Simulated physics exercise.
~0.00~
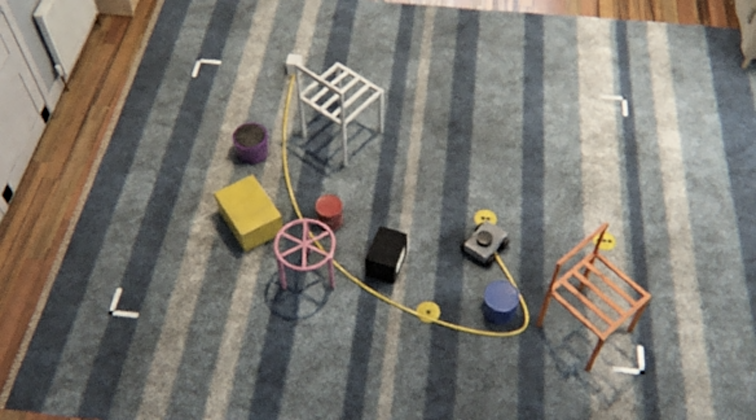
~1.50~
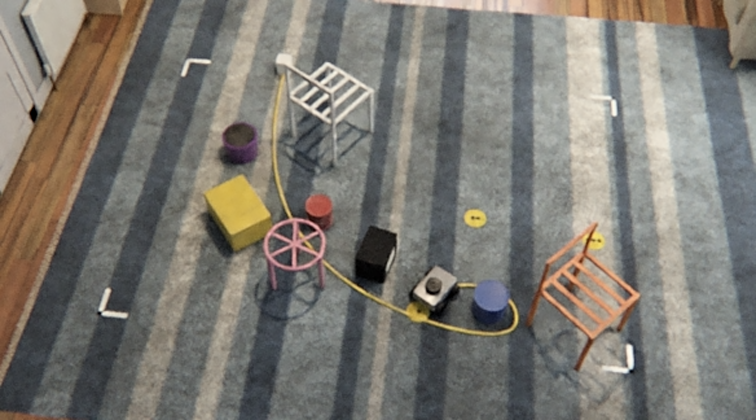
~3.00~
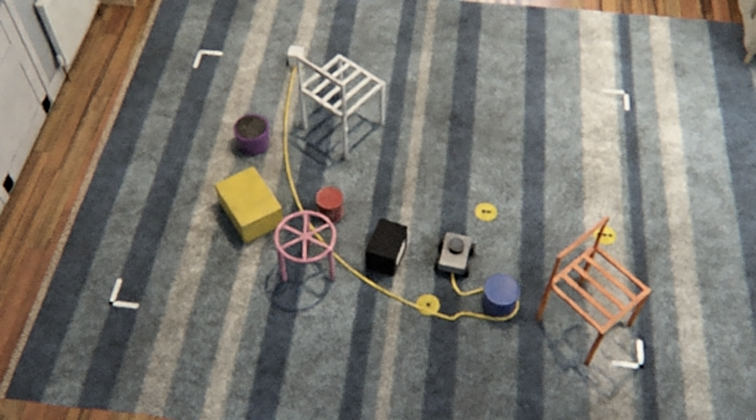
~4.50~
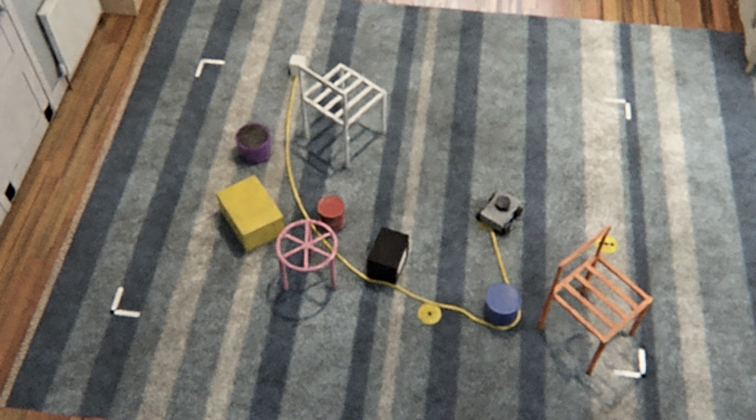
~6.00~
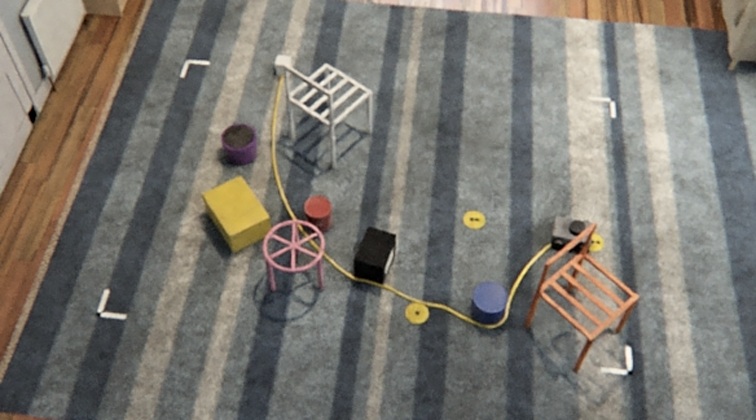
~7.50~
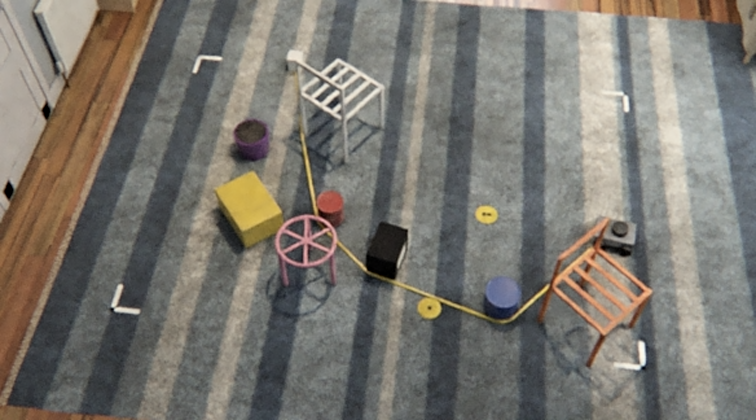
On a blue and cream striped rug with wooden floor at its edges, seen from high above by a slightly swaying camera, a yellow cord runs from a white block by a white chair to a small grey cart. A purple pot, yellow crate, red pot, pink stool and black box sit left and centre, with a blue bucket and orange chair at right. The cart moves left and down to the lowest yellow mark, then heads up and right past the middle mark. It continues right to the mark behind the orange chair and stops just beyond, the cord bending round the bucket, which stays put like the crate.
